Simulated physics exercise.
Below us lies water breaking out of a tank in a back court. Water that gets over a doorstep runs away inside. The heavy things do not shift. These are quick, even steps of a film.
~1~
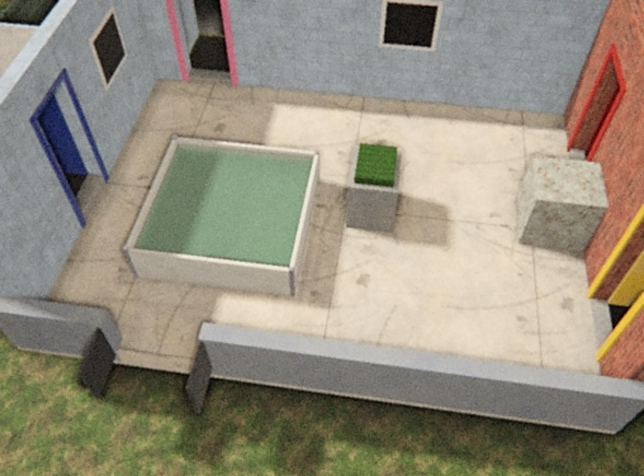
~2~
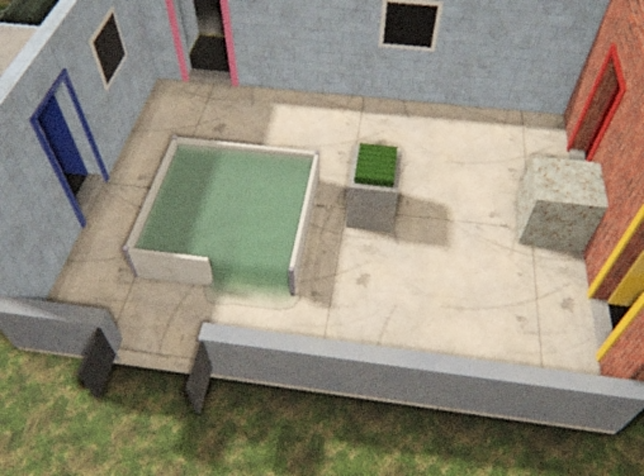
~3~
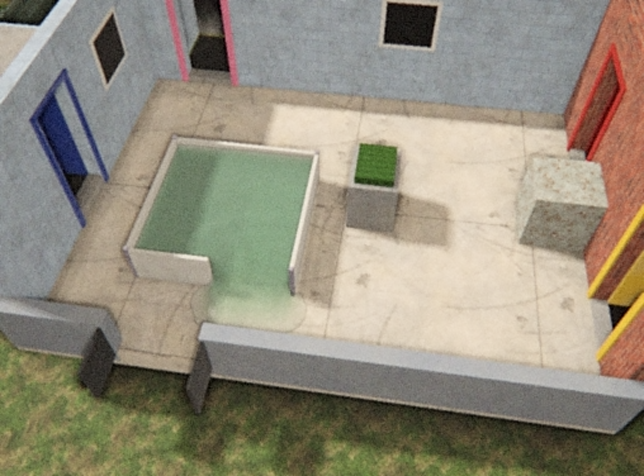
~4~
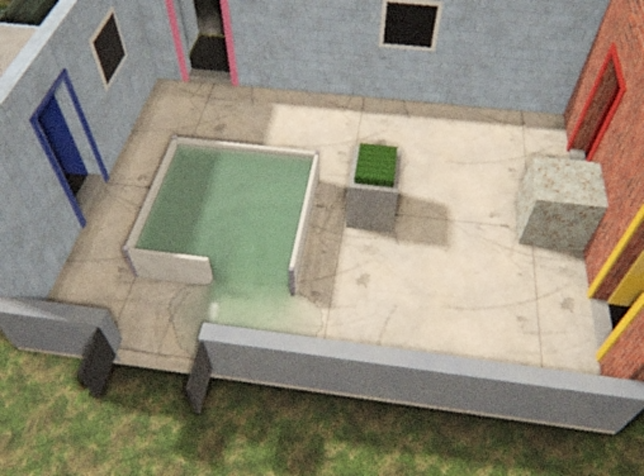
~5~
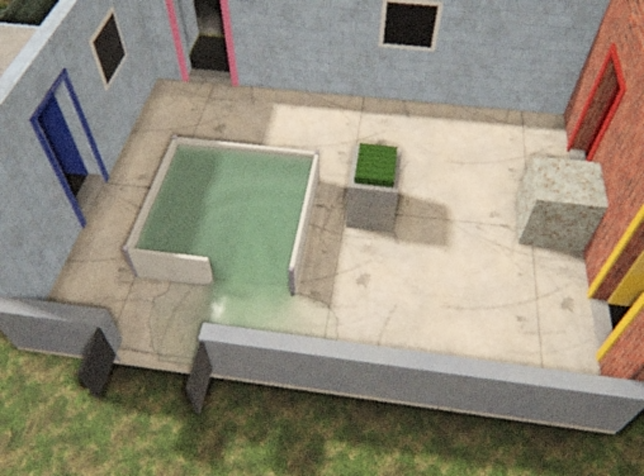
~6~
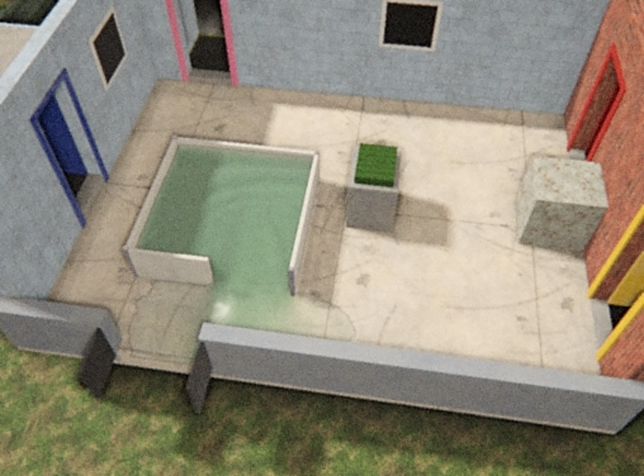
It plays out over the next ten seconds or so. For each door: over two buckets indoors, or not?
The pink door holds within the limit; the red door holds within the limit; the yellow door floods; the blue door holds within the limit.
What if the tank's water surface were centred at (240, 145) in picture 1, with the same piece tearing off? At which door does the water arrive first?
I say the one in yellow.
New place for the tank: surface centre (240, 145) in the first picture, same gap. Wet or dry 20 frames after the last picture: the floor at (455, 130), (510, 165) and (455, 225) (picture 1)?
In turn: Not flooded, no water, not flooded.
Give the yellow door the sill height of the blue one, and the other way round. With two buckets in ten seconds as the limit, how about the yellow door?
The yellow one is under.
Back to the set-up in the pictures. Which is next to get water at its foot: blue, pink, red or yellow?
I say the yellow one.
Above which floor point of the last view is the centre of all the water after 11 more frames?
Around (254, 260).
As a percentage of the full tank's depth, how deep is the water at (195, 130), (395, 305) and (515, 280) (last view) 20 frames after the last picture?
In that order: 0, 8 and 6 per cent.
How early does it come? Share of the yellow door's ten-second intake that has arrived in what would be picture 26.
Some 20 per cent.
A moment on, water covers 10 % of the floor; the pink door not reached, the red door not reached, the yellow door not reached, the blue door not reached.
Next, water covers 25 % of the floor; the pink door not reached, the red door not reached, the yellow door not reached, the blue door not reached.
Then, water covers 40 % of the floor; the pink door not reached, the red door not reached, the yellow door over two buckets in, the blue door wet at the sill, nothing in.
Later, water covers 60 % of the floor; the pink door not reached, the red door not reached, the yellow door far over two buckets in, the blue door wet at the sill, nothing in.
In the end, water covers 80 % of the floor; the pink door wet at the sill, nothing in, the red door not reached, the yellow door far over two buckets in, the blue door wet at the sill, nothing in.
